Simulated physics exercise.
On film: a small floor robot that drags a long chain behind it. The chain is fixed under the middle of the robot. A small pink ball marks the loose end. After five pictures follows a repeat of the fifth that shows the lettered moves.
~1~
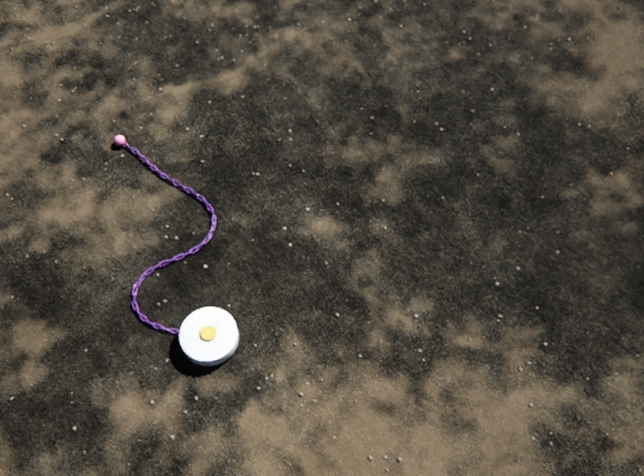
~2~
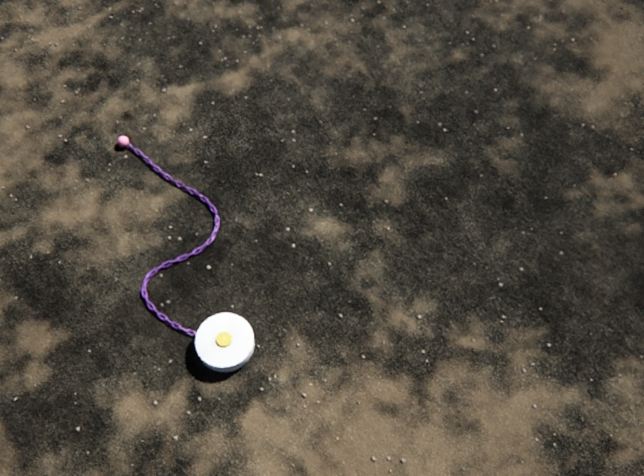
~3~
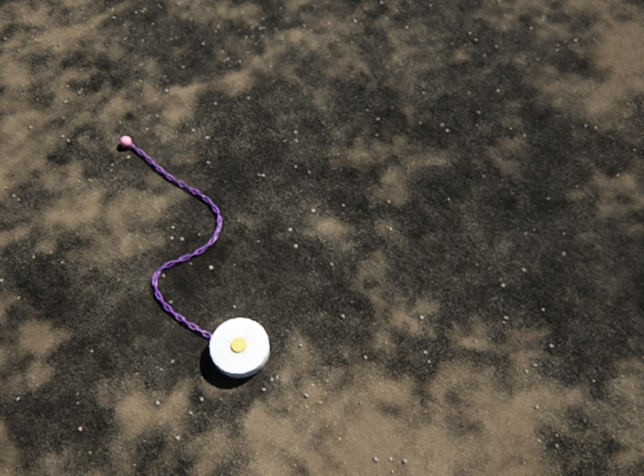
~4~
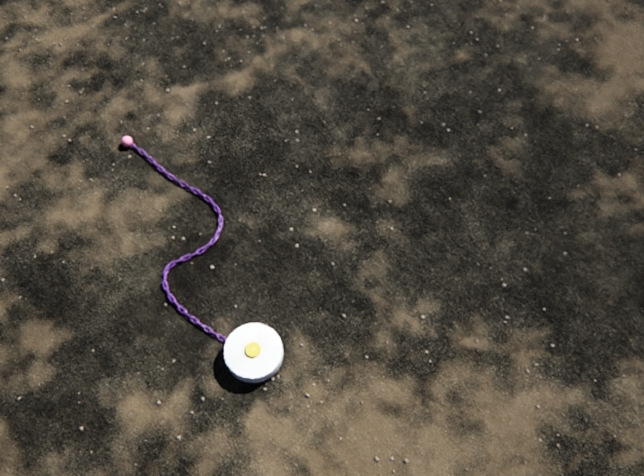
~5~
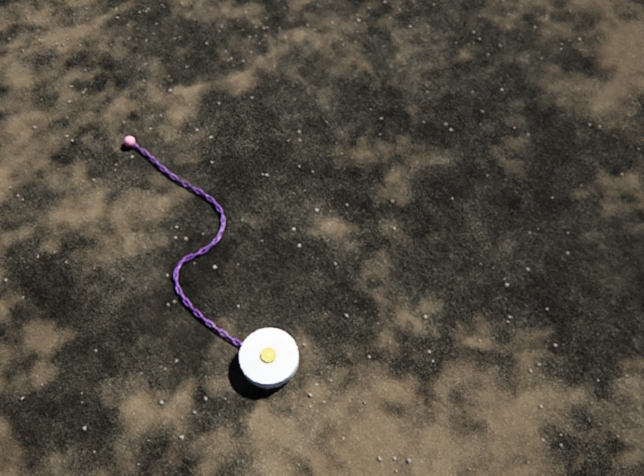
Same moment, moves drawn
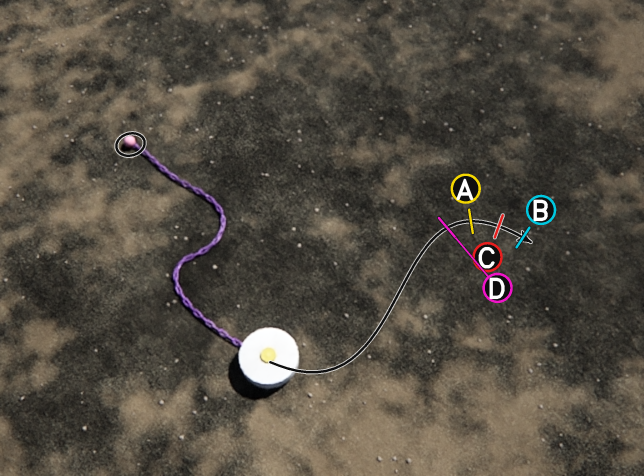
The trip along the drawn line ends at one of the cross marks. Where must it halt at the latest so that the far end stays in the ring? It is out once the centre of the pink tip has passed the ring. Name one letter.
Stop at D.
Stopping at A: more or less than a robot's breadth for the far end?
Less.
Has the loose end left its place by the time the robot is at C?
Yes.
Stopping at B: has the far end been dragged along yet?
Yes.
On the marked copy, A at (471, 221); B at (523, 237); C at (499, 226); D at (447, 228); the ring at (131, 144); the route from (270, 362) via (405, 281) to (531, 242).
With D. Early on, robot (359, 350), middle of the chain (220, 250), free end (129, 142).
Further on, robot (406, 277), middle of the chain (231, 249), free end (129, 142).
At the end, robot (449, 223), middle of the chain (266, 228), free end (135, 145); the free end is still in its ring.
As for the rest, A drags the free end to (145, 152); B drags the free end to (177, 173); C drags the free end to (160, 164).
